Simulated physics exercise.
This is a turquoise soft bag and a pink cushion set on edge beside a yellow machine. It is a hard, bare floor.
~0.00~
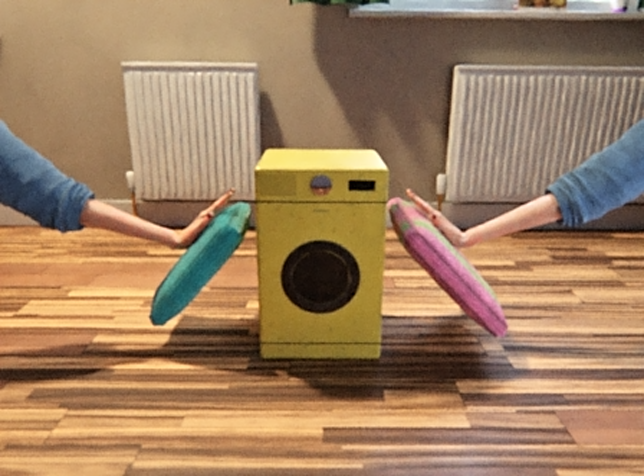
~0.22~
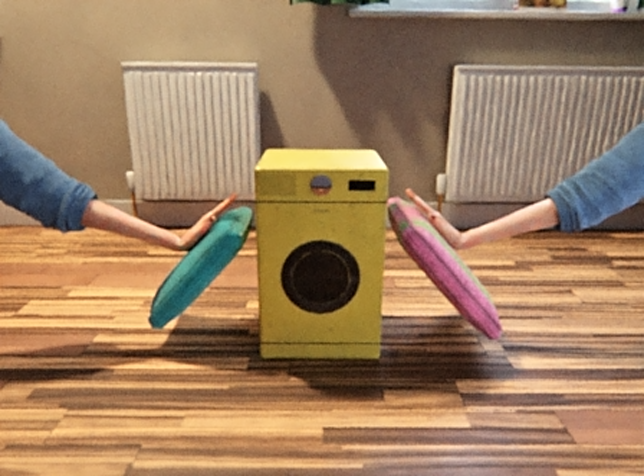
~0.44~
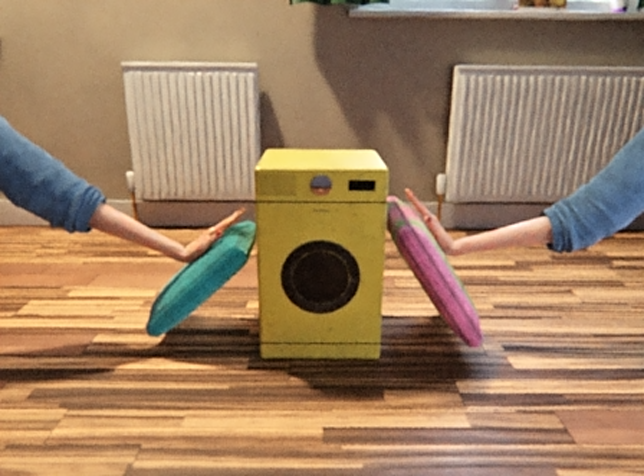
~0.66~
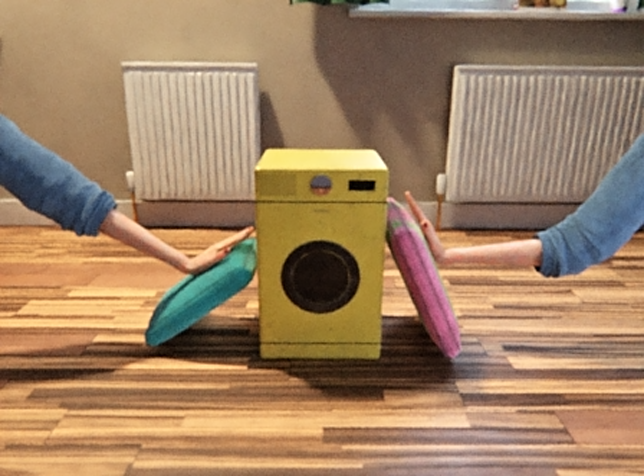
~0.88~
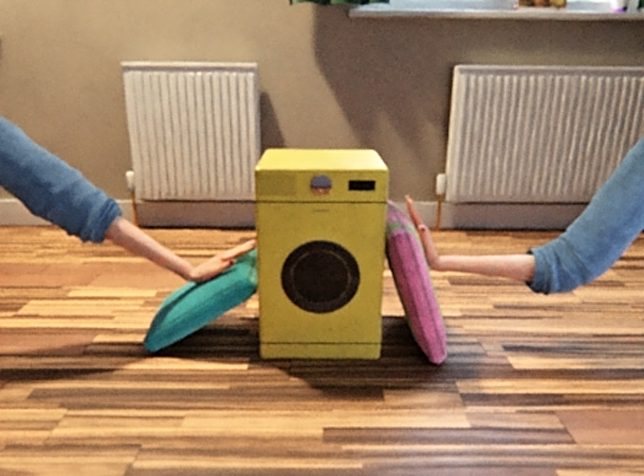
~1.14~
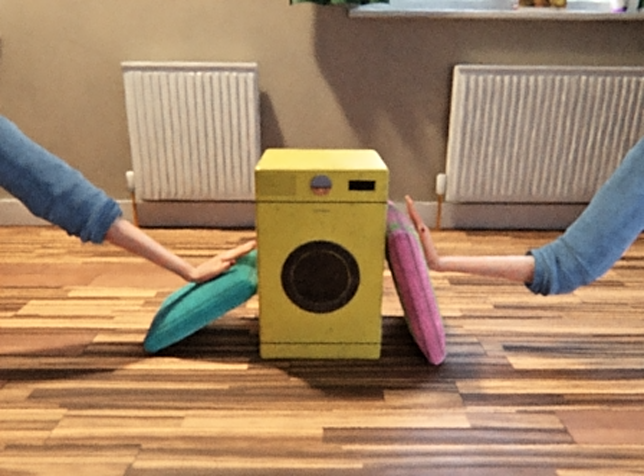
Two hands pressing a turquoise soft bag and a pink cushion against a yellow machine, the bag tilting flatter, the cushion becoming more upright.
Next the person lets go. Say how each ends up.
As it turns out, the turquoise soft bag slips and lies down; the pink cushion holds its lean.
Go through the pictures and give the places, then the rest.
In the first picture, soft bag foot (156, 322), head (234, 232); cushion foot (501, 333), head (411, 238).
In the second picture, soft bag foot (155, 325); cushion foot (495, 335).
In the third picture, soft bag foot (152, 332); cushion foot (475, 344).
In the fourth picture, soft bag foot (150, 341); cushion foot (453, 353).
In the fifth picture, soft bag foot (149, 347); cushion foot (437, 359).
In the sixth picture, soft bag foot (149, 347), head (252, 288), at a low slant; cushion foot (436, 360), head (400, 238), almost upright.
After 1.44 s, soft bag slipping down near (204, 309); cushion propped as before near (408, 276).
After 1.68 s, soft bag flat on the floor near (201, 318); cushion propped as before near (408, 276).
In the end, soft bag flat on the floor near (201, 319); cushion propped as before near (408, 276). The turquoise soft bag slumps to the floor and the pink cushion remains propped up.
